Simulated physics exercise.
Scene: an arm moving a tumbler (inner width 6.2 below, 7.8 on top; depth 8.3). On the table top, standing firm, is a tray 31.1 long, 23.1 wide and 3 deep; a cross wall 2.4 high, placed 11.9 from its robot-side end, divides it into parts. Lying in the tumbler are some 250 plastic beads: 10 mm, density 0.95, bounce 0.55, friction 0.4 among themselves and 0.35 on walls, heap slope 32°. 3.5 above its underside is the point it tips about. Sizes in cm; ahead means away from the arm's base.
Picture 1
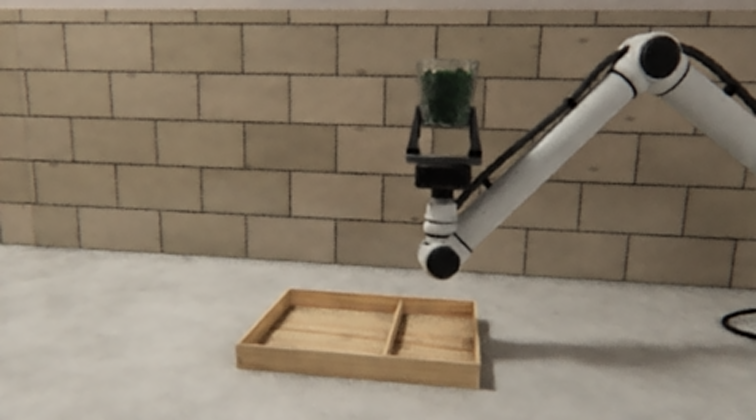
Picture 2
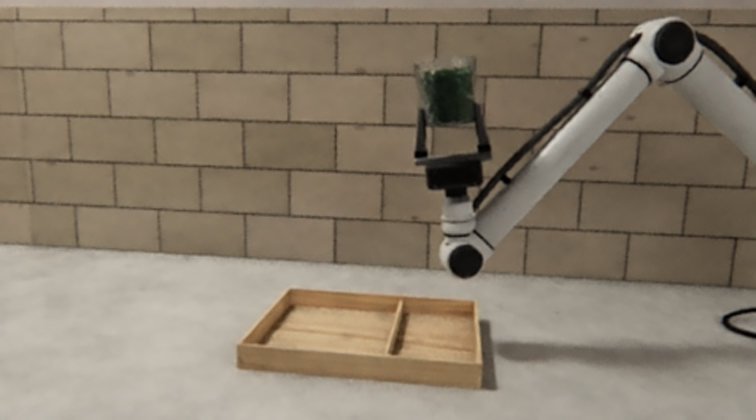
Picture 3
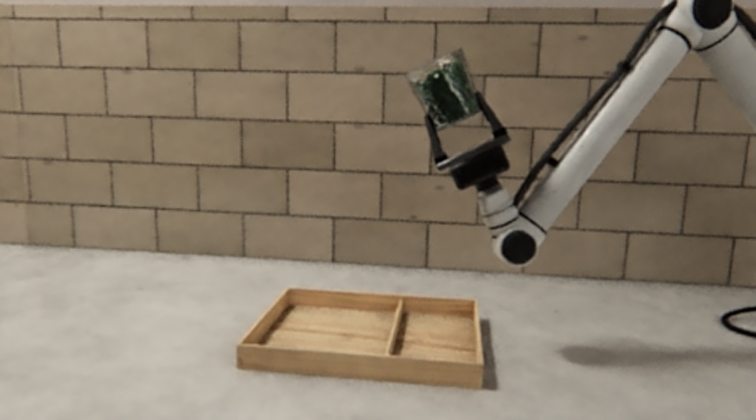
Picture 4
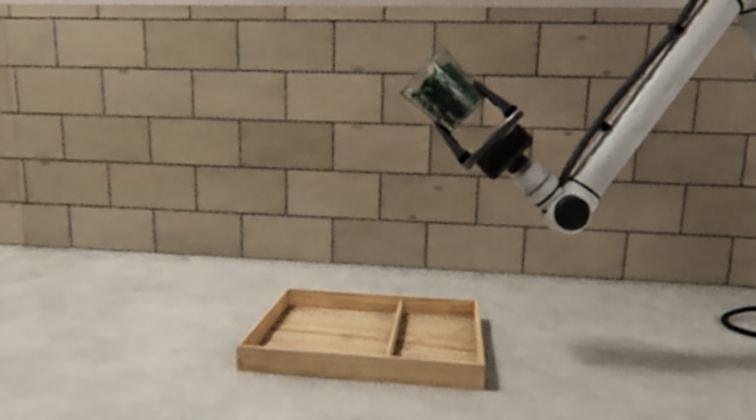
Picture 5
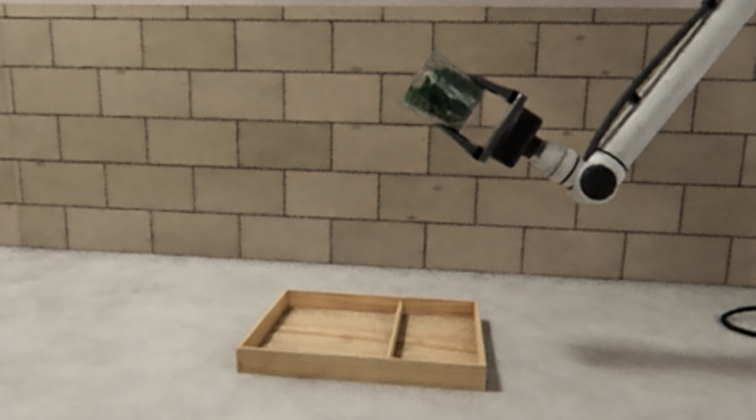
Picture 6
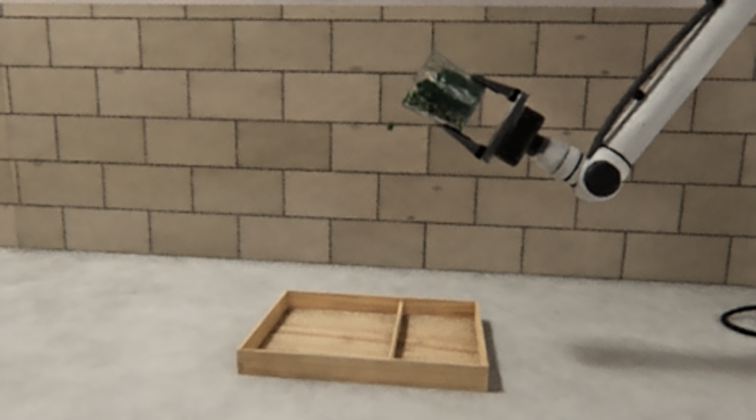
A robot arm held a clear tumbler of dark green beads high above a divided wooden tray, then swung its wrist down to the right, tilting the tumbler leftward until one bead dropped out.
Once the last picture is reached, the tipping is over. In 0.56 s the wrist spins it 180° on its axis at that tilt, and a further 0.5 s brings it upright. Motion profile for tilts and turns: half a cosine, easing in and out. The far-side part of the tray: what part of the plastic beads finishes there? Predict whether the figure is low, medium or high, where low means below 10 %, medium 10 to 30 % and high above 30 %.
Low.
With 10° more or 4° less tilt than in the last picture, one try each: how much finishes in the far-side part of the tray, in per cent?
Roughly 15 % on the first try and 0 % on the second.
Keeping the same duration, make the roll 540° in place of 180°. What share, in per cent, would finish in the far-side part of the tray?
Then roughly 5 per cent.
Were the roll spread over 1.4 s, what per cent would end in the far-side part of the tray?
Then roughly 5 per cent.
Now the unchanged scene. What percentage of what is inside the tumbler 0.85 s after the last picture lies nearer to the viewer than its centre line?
The answer works out at some 55 percent.
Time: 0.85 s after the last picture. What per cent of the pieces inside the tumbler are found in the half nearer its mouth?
Near 45 per cent lies in the mouth half.
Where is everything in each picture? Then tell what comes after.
In the first picture, tumbler middle at (446, 95), upright; upper third of the load around (446, 82), from x 425 to 470, top at y 70; 246 in the tumbler.
In the second picture, tumbler middle at (447, 94), tipped 8°; upper third of the load around (448, 81), from x 425 to 470, top at y 70.
In the third picture, tumbler middle at (447, 93), tipped 27°; upper third of the load around (449, 81), from x 420 to 475, top at y 65.
In the fourth picture, tumbler middle at (446, 94), tipped 48°; upper third of the load around (446, 82), from x 415 to 475, top at y 65.
In the fifth picture, tumbler middle at (445, 95), tipped 61°; upper third of the load around (446, 86), from x 405 to 475, top at y 70.
In the sixth picture, tumbler middle at (446, 95), tipped 62°; upper third of the load around (448, 86), from x 390 to 480, top at y 75; 245 in the tumbler, 1 in flight or on a rim.
Then, 0.42 s later, tipped 62°, highest piece 39 above the table; 244 in the tumbler, 2 in the far-side part.
Then, 0.85 s later, tipped 24°, highest piece 39 above the table; 237 in the tumbler, 3 in the far-side part, 6 in flight or on a rim.
Then, 1.26 s later, upright, highest piece 40 above the table; 237 in the tumbler, 8 in the far-side part, 1 in flight or on a rim.
Then, 1.96 s later, upright, highest piece 40 above the table; 237 in the tumbler, 9 in the far-side part.
At rest, 237 in the tumbler, 9 in the far-side part. That is 4 % in the far-side part of the tray.
